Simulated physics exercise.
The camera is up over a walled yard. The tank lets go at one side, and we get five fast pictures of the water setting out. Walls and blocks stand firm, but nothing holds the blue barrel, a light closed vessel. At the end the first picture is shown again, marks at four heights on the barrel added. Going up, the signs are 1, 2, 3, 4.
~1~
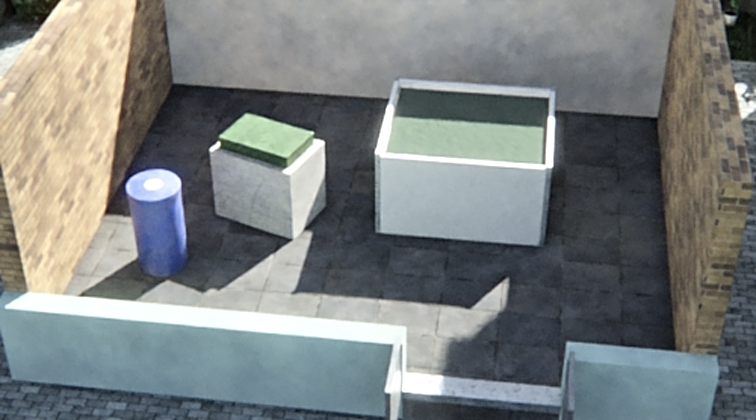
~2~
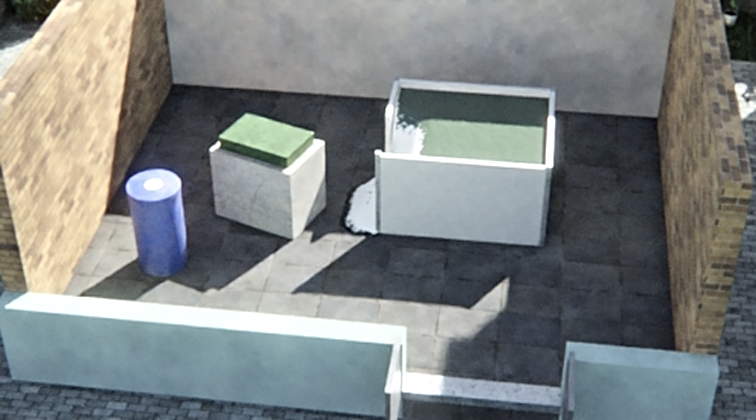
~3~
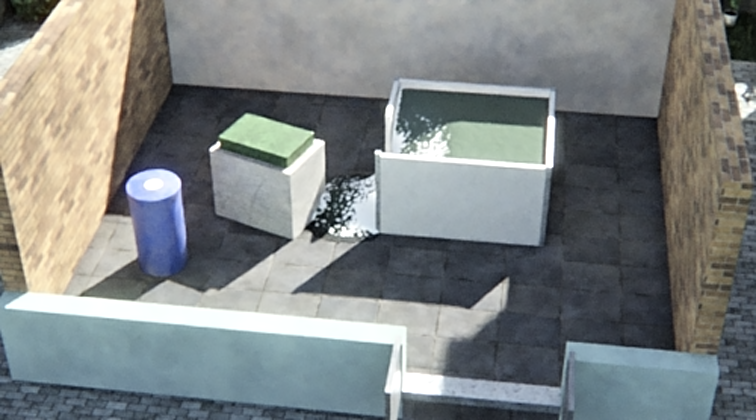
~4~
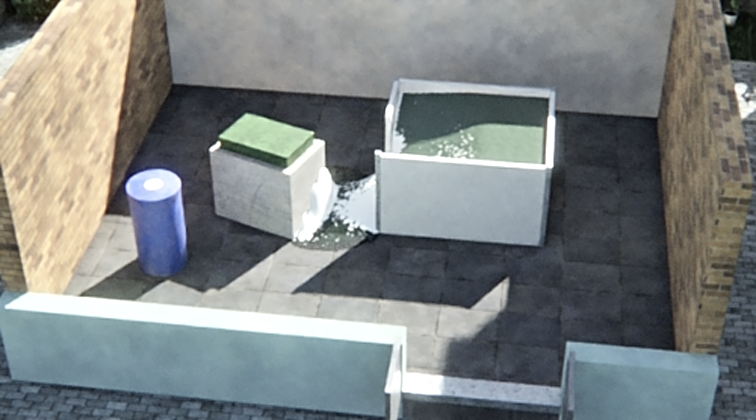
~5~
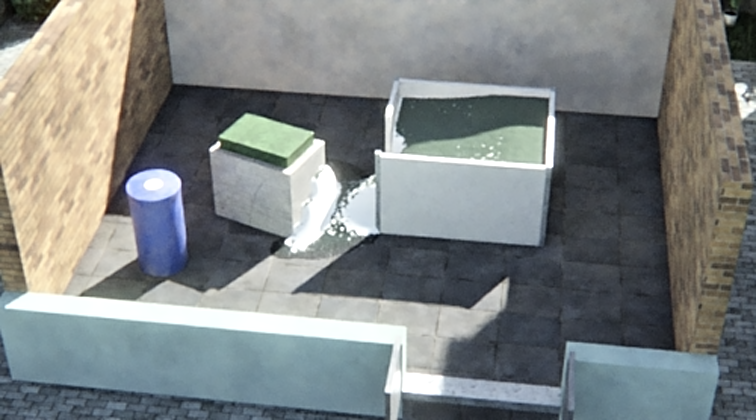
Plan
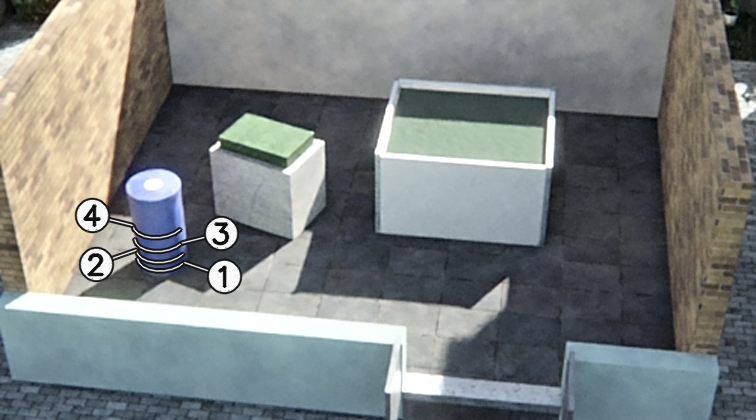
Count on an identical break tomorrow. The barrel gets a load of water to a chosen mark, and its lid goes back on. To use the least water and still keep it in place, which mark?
2.
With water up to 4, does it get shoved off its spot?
No, that is safe.
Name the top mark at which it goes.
The answer is 1.
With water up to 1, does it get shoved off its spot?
Yes, it does.
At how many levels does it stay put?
Three.
On the marked copy, 1 at (156, 270); 2 at (154, 262); 3 at (153, 251); 4 at (151, 237); from the bottom up 1, 2, 3, 4.
Choosing 1, it is pushed about its own width away.
Choosing 2, it does not move.
Choosing 3, it does not move.
Choosing 4, it does not move.
